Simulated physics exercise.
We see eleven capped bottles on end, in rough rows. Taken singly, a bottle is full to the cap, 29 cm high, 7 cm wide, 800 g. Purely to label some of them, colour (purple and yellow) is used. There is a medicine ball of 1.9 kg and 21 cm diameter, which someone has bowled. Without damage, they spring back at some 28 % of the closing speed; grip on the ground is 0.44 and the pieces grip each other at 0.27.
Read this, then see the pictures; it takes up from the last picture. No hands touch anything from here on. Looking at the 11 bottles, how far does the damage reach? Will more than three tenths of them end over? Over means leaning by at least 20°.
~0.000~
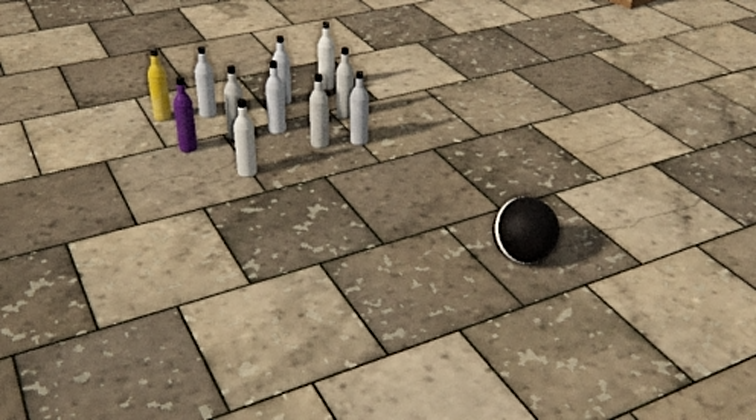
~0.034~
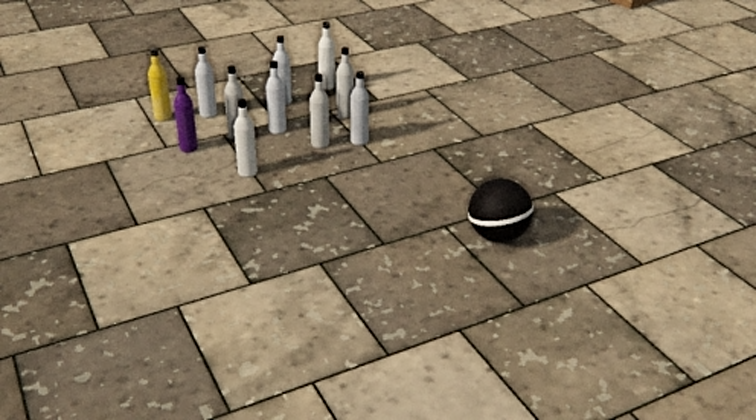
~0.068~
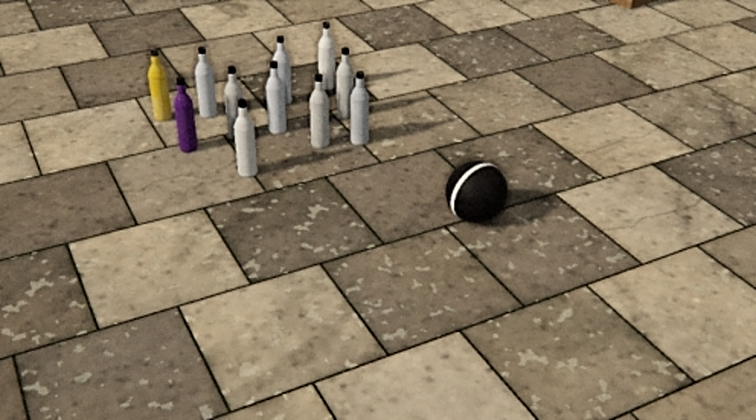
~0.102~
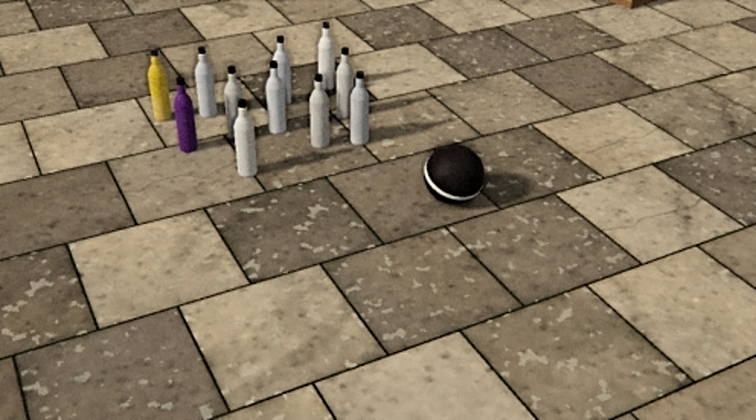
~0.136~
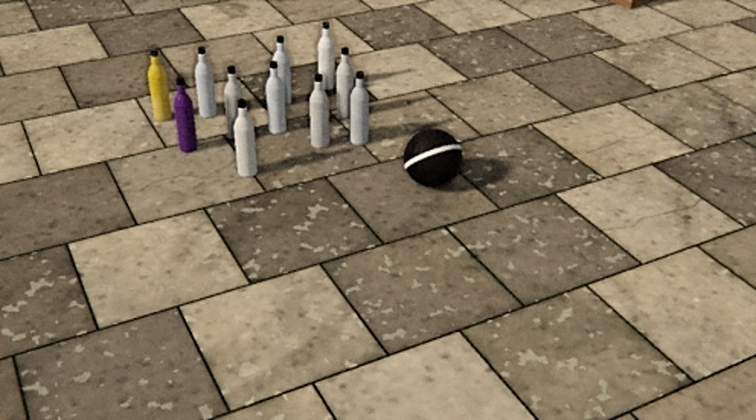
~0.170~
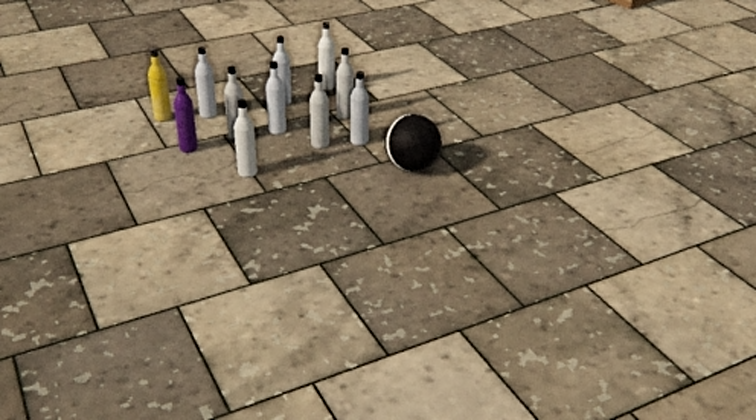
No.
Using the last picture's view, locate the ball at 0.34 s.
My estimate is roughly (371, 90).
After 0.34 s, ball still moving; 1 of the 11 bottles over.
After 0.56 s, ball still moving; 2 of the 11 bottles over.
At rest (1.4 s), ball rolling away; 2 of the 11 bottles over; purple bottle unmoved; yellow bottle unmoved. That is 18 per cent. As the last picture would show them, middles, purple bottle near (185, 115), yellow bottle near (159, 85).
